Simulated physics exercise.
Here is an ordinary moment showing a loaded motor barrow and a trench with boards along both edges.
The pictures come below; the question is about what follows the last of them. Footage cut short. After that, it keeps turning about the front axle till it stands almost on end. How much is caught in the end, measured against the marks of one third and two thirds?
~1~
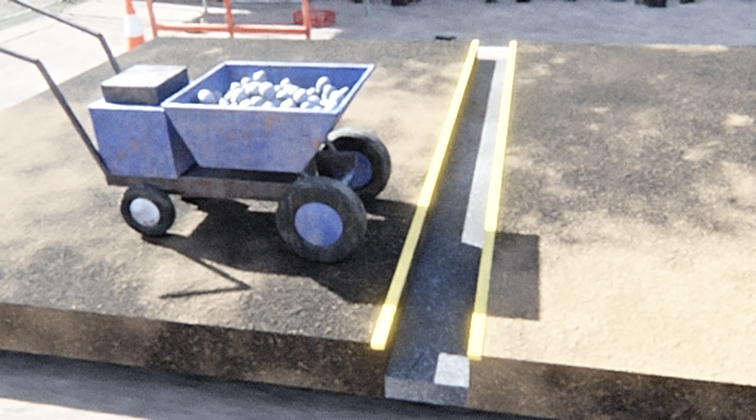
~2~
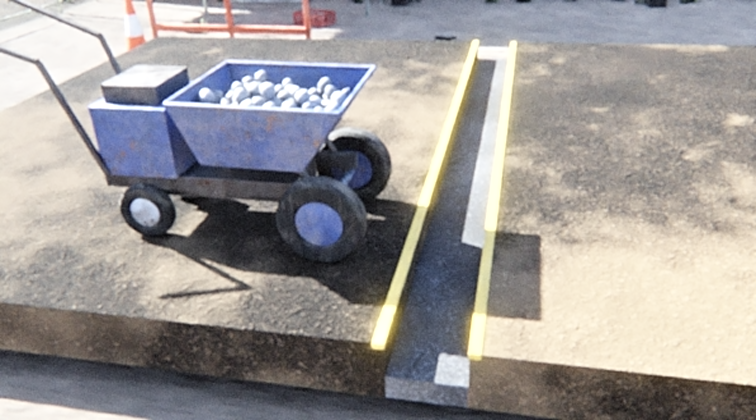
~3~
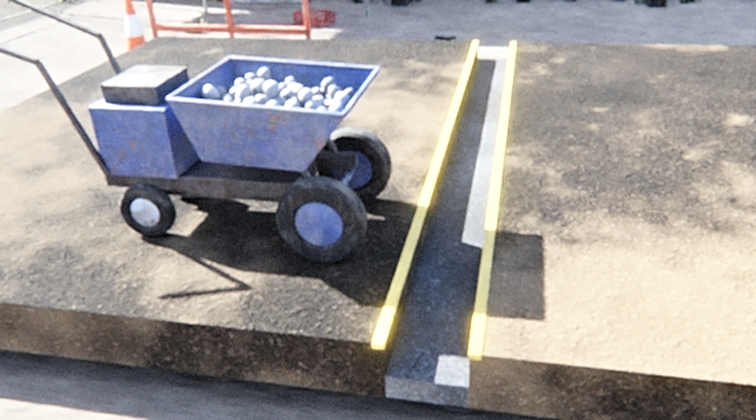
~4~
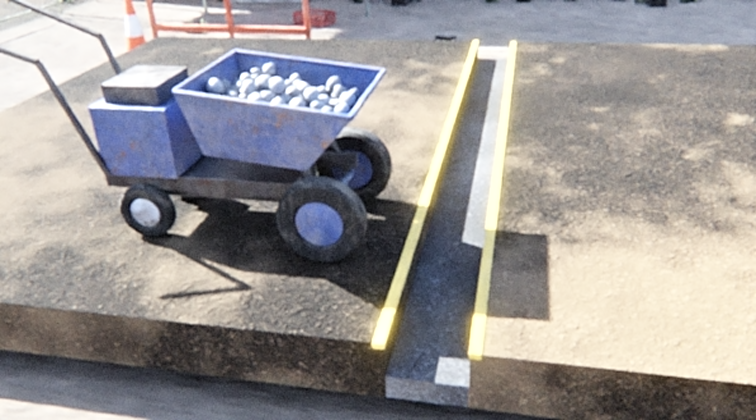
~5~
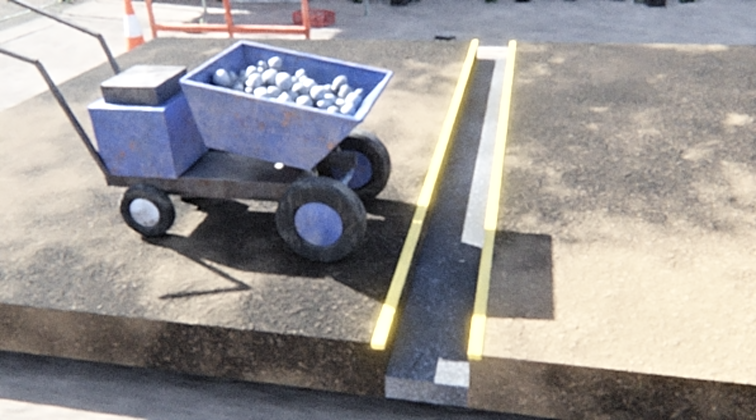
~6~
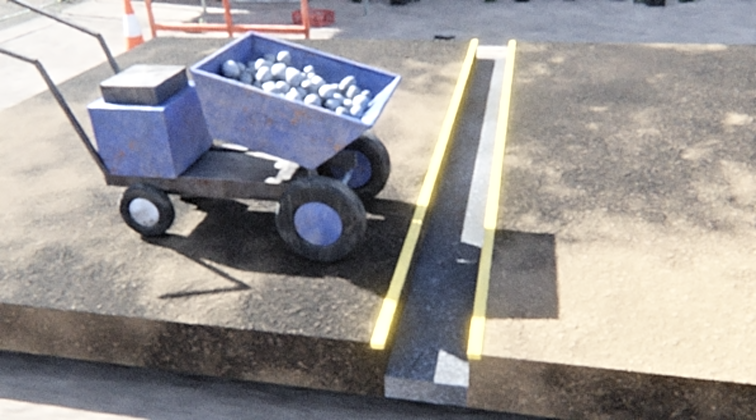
Between a third and two thirds is caught.
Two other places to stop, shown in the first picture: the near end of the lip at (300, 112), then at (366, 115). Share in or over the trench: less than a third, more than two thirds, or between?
For the first position, more than two thirds; for the second, under a third.
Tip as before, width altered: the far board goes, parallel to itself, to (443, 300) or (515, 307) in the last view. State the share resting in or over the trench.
Lab note: Try one about 10 %, try two about 90 %.
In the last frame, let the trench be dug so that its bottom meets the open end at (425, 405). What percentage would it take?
Close to 50 per cent, I reckon.
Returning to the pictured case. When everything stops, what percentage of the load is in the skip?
Some 0 per cent.
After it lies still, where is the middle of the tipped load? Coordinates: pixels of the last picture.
The centre comes to rest near (479, 233).
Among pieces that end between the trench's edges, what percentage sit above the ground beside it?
Close to 5 percent.
Soon after the last picture, skip tipped steeply; all in the skip.
A little later, skip tipped right over; most in the skip; a small part in or heaped over the trench; a small part beyond it; a stray few falling.
Later still, skip tipped right over; a small part in the skip; about half in or heaped over the trench; about half beyond it.
By the end, skip tipped right over; about half in or heaped over the trench; about half beyond it.
